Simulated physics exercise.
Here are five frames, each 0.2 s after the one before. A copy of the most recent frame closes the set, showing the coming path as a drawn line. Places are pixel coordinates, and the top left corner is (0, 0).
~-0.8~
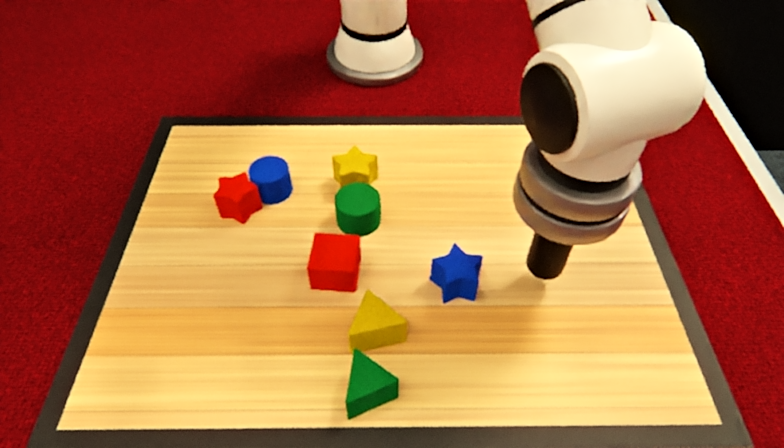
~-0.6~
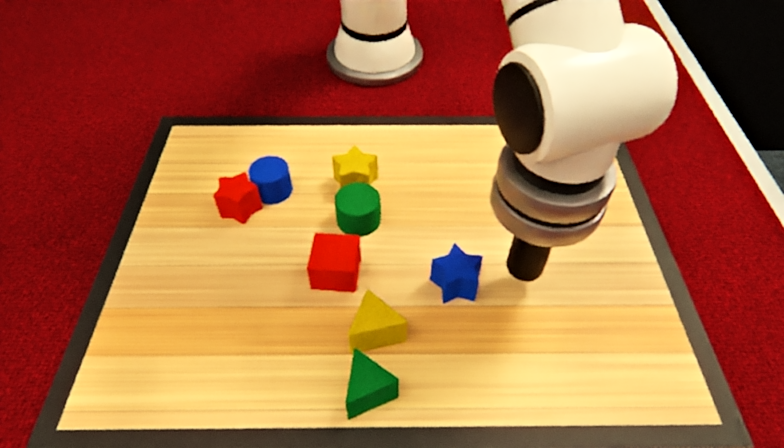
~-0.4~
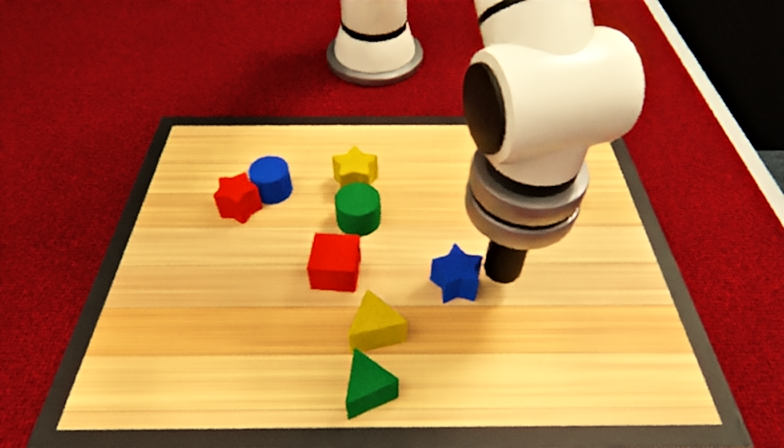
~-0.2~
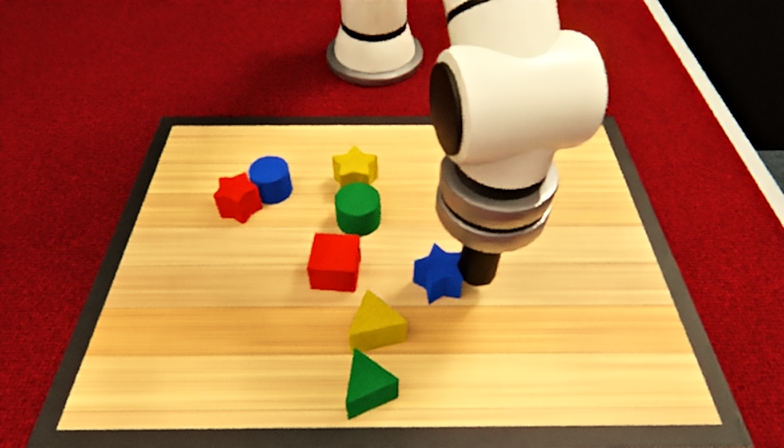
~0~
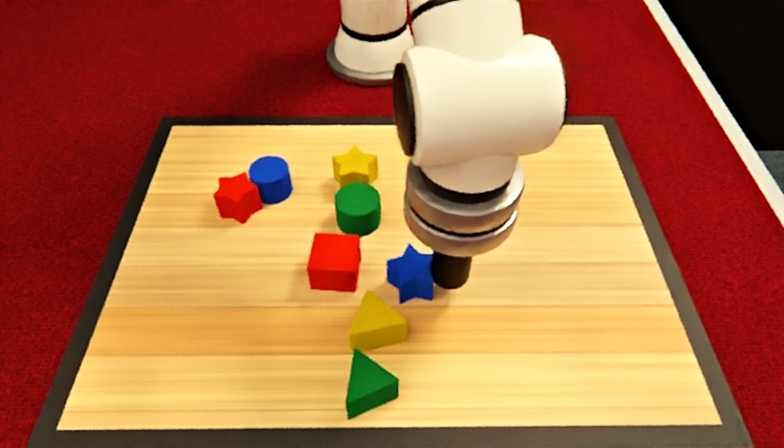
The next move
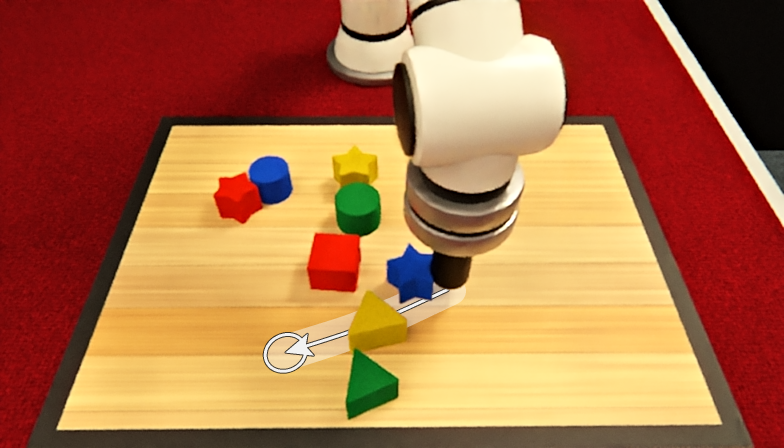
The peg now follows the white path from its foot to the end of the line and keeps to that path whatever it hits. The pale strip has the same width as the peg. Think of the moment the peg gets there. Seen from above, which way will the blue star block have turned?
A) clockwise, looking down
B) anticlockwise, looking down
Correct choice: A.
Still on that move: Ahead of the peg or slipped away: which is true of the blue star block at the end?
Looking at the end of the path, the blue star block has slipped free of the peg.
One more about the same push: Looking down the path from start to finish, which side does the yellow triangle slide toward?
Over to the left.
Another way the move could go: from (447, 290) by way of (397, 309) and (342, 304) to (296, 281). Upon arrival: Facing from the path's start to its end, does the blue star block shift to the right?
It seems so.
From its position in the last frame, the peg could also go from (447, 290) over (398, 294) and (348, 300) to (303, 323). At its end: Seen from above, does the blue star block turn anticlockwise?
My answer is no.
The drawn path runs from (447, 290) via (372, 324), ending at (286, 352).
The first path, step by step. One third of the way, peg at (397, 299); yellow triangle at (371, 317); blue star block at (380, 265), turned 50° clockwise.
Two thirds of the way, peg at (342, 320); red square at (329, 249); yellow triangle at (326, 347), turned 25° anticlockwise; blue star block at (377, 266), turned 70° clockwise.
At the end, peg at (282, 339); red square at (329, 249); green triangle not moved; yellow triangle at (310, 363), turned 60° anticlockwise; blue star block at (377, 266), turned 70° clockwise.
